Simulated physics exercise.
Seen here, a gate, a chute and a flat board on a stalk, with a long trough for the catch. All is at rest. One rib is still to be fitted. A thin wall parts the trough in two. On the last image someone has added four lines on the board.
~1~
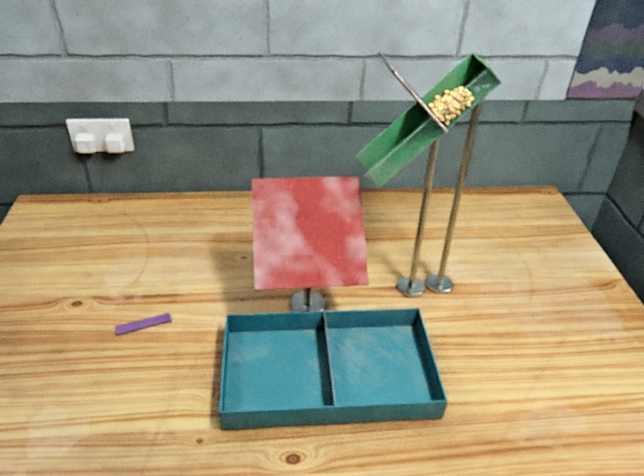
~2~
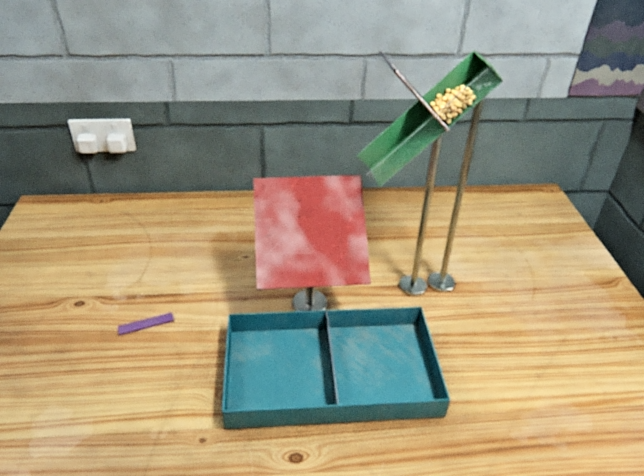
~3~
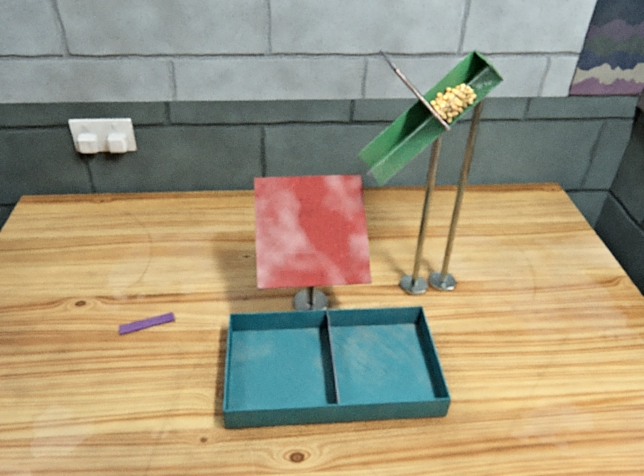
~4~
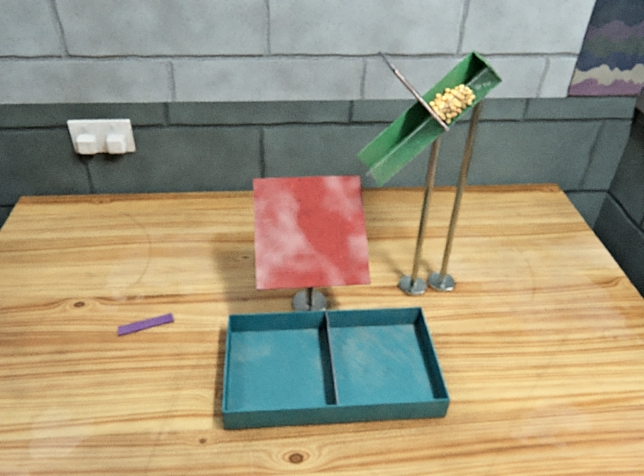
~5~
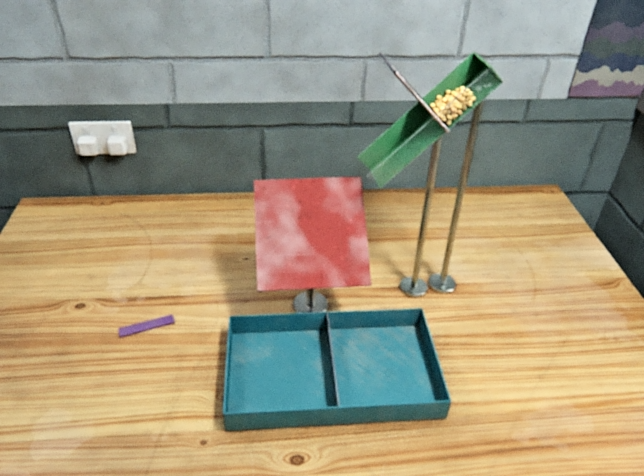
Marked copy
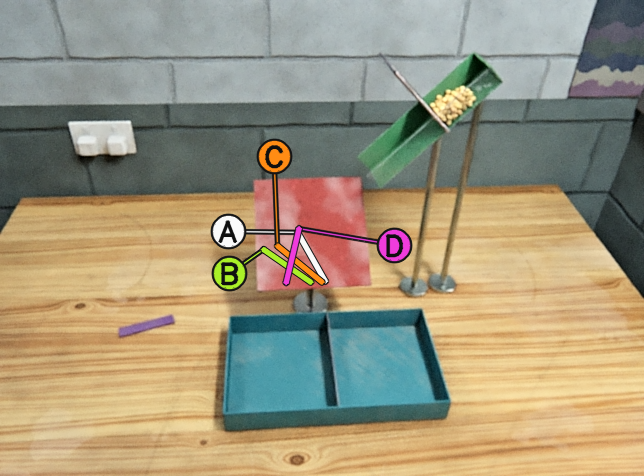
A green chute holding a clump of yellowish chickpeas behind a gate stayed still above a wooden table, beside a tilted red board and a teal trough split in two, and nothing visibly moved.
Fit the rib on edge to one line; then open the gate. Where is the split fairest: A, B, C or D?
B.
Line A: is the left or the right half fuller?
Right.
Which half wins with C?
The right half.
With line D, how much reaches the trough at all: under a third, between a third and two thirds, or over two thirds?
Over two thirds.
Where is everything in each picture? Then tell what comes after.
In the first picture, load behind the gate (447, 106), dried chickpeas; lip of the chute (373, 178), sloping fairly steeply.
In the second picture, middle of the board (311, 230), tilted fairly steeply; middle of its low edge (315, 287); of its high edge (308, 177).
In the third picture, front corners of the trough (224, 411) and (451, 398); front end of its middle wall (339, 405).
In the fourth picture, middle of the load (448, 105); lip (374, 177).
In the fifth picture, middle of the load (449, 106); lip (375, 179).
On the marked copy, line A from (297, 232) to (325, 281); line B from (263, 249) to (310, 282); line C from (277, 246) to (322, 282); line D from (299, 228) to (286, 282).
If A is chosen, of what is caught, about a tenth in the left half, almost all in the right.
If B is chosen, of what is caught, roughly half in the left half, roughly half in the right.
If C is chosen, of what is caught, about a tenth in the left half, the larger part in the right.
If D is chosen, of what is caught, the larger part in the left half, about a tenth in the right.
